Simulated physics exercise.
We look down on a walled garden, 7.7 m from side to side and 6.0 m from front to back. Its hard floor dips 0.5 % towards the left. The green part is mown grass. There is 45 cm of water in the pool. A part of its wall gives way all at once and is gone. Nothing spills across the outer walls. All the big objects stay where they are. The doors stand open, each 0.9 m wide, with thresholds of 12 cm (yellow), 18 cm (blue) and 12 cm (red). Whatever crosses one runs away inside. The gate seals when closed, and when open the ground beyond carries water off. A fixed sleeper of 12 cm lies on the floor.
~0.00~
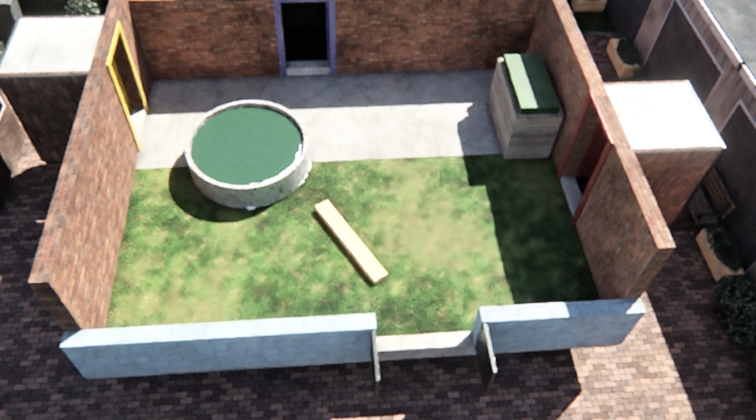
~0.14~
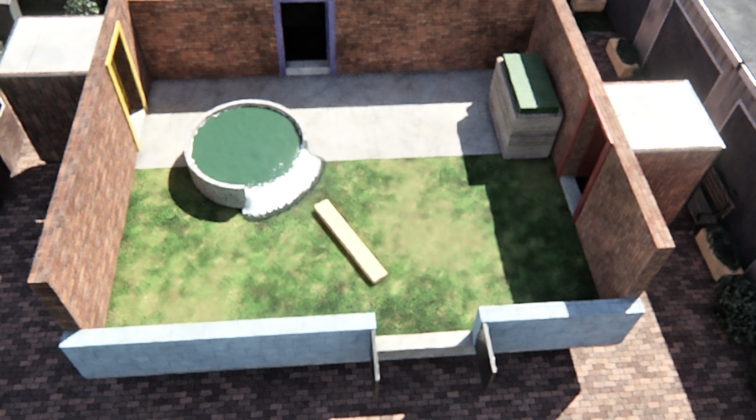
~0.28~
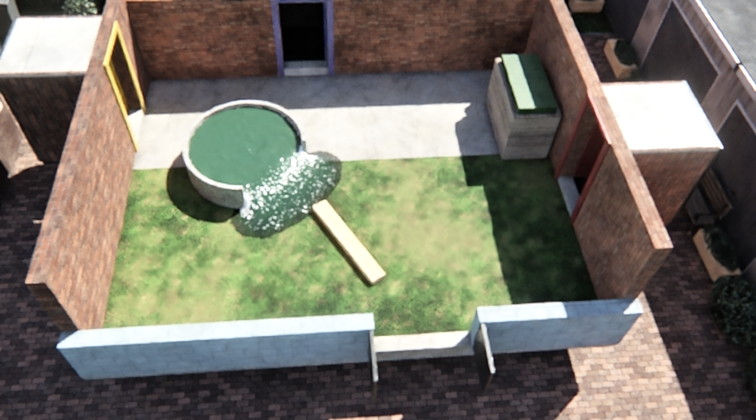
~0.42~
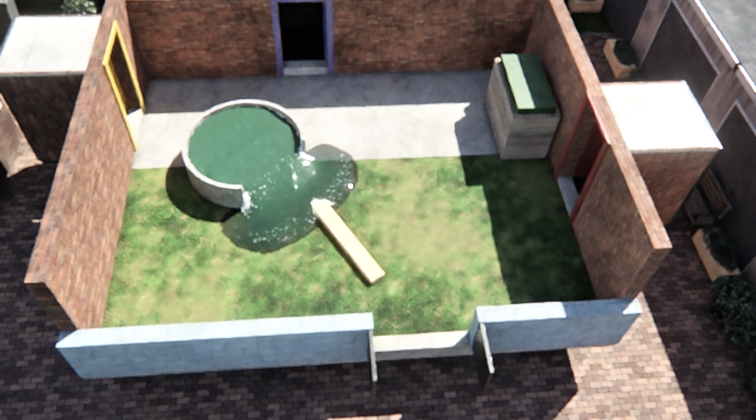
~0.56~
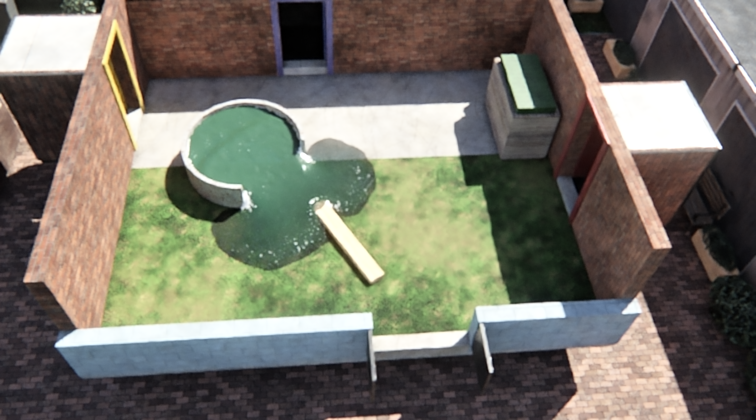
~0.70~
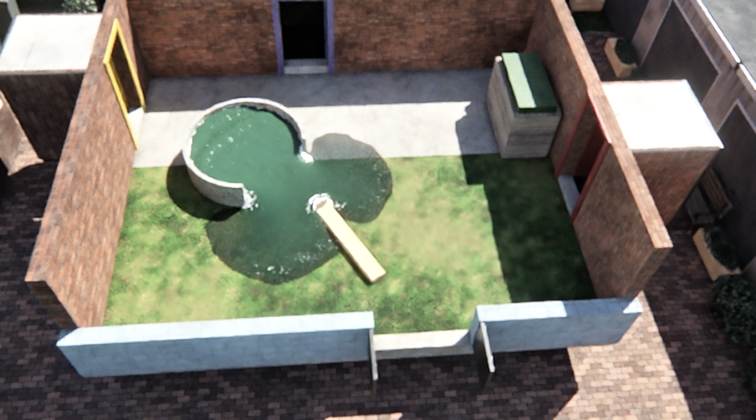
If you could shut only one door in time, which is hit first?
The red door.
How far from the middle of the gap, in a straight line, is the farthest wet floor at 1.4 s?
Some 2.6 m out.
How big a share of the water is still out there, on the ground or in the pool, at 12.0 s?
About 90 per cent.
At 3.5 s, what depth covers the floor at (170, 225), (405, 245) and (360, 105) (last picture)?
In that order: 0, 4 and 0 cm.
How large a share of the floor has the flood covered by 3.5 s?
Some 50 per cent of it.
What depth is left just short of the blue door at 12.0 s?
Some 2.0 cm.
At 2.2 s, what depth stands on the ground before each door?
Depths in cm: Yellow 0, blue 0, red 0.
After 1.4 s water covers 20 % of the floor and is deepest (28 cm) near (317, 206); yellow door not reached, blue door not reached, red door not reached.
After 2.2 s water covers 30 % of the floor and is deepest (22 cm) near (317, 206); yellow door not reached, blue door not reached, red door not reached.
After 3.5 s water covers 50 % of the floor and is deepest (12 cm) near (309, 328); yellow door not reached, blue door not reached, red door not reached.
After 7.0 s water covers 75 % of the floor and is deepest (7 cm) near (98, 352); yellow door not reached, blue door not reached, red door reached at 5.5 s.
After 12.0 s water covers 95 % of the floor and is deepest (6 cm) near (112, 278); yellow door reached at 9.6 s, blue door reached at 7.1 s, red door reached at 5.5 s.
